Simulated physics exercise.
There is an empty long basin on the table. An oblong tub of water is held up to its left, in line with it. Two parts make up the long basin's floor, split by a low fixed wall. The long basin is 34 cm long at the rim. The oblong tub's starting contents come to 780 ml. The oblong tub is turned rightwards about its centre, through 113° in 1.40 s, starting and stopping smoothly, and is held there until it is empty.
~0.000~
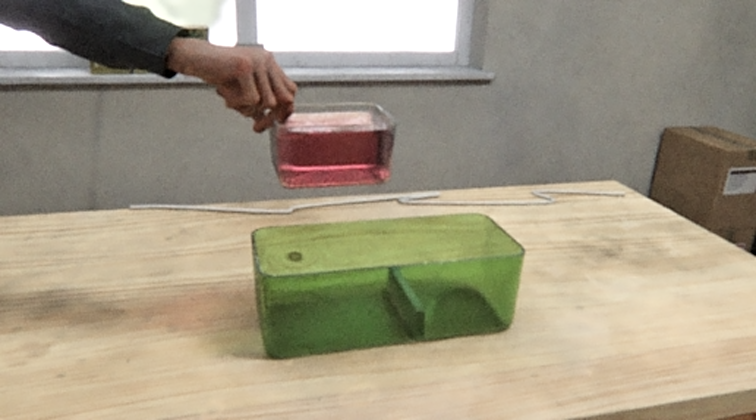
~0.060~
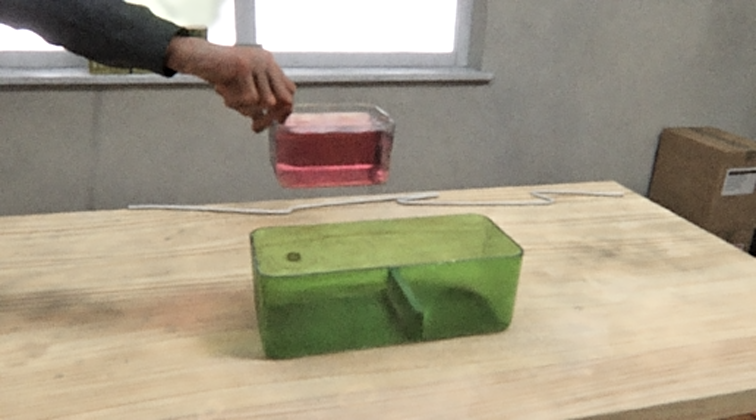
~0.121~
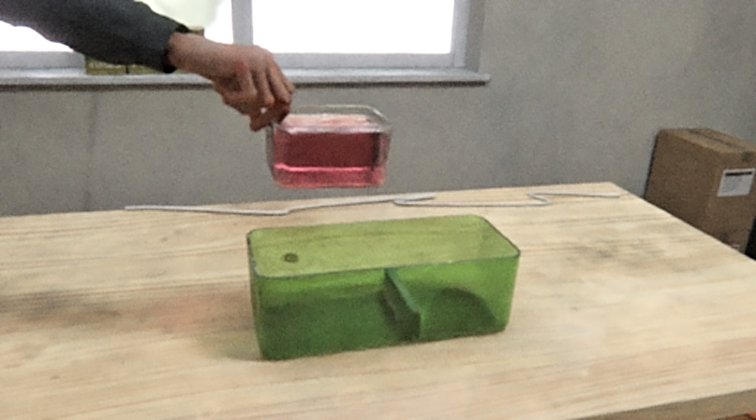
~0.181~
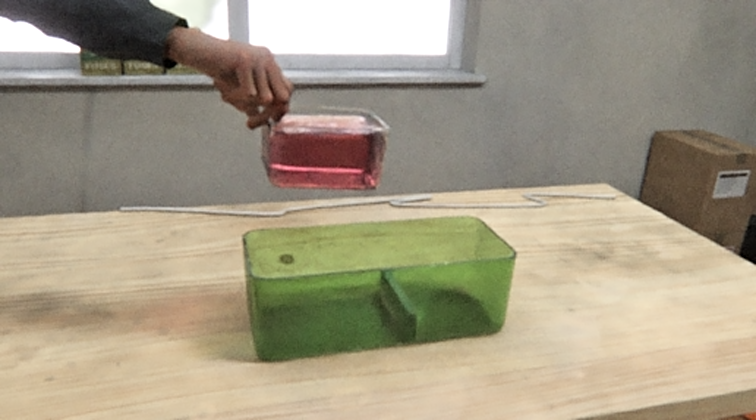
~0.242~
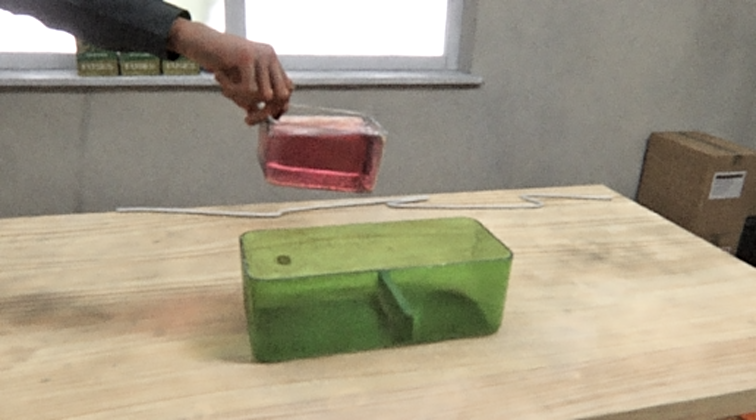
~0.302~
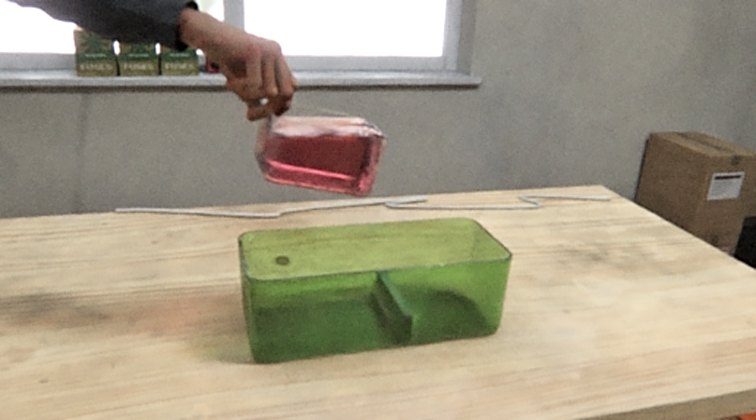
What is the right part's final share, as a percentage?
About 68 per cent.
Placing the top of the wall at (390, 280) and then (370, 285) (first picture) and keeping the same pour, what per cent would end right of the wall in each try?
The first try gives 85 percent and the second 95 percent.
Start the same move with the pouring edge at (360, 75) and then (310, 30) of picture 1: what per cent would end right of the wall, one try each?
Near 60 in a hundred on the first go and near 15 in a hundred on the second.
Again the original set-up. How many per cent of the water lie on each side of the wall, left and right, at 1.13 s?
Lab note: Left near 16, right near 70.
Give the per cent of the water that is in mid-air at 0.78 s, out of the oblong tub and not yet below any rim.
32 per cent.
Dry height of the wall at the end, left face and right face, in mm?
32 mm left, 10 mm right.
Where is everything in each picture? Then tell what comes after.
It leans 0°; its right rim is at (385, 115); the water meets the walls at (273, 124) and (382, 122); the long basin's rim runs from (255, 253) to (505, 233); the wall's top is at (406, 287), in the first frame.
It leans 1°; its right rim is at (384, 115); the water meets the walls at (273, 125) and (381, 122), in the second frame.
It leans 2°; its right rim is at (382, 118); the water meets the walls at (270, 125) and (379, 124), in the third frame.
It leans 5°; its right rim is at (379, 122); the water meets the walls at (268, 126) and (375, 126), in the fourth frame.
It leans 8°; its right rim is at (377, 126); the water meets the walls at (265, 127) and (374, 126), in the fifth frame.
It leans 12°; its right rim is at (377, 131); the water meets the walls at (264, 128) and (375, 127), in the sixth frame.
By 0.78 s the tilt is 67° and 44 per cent is still to pour, 1 is left of the wall and 23 right of it.
By 1.13 s the tilt is 103° and 7 per cent is still to pour, 16 is left of the wall and 71 right of it.
By 1.50 s the tilt is 113° and 0 per cent is still to pour, 30 is left of the wall and 68 right of it.
By 1.90 s the tilt is 113° and 0 per cent is still to pour, 30 is left of the wall and 68 right of it.
At rest 30 per cent lies left of the wall, 68 right of it and 2 outside.
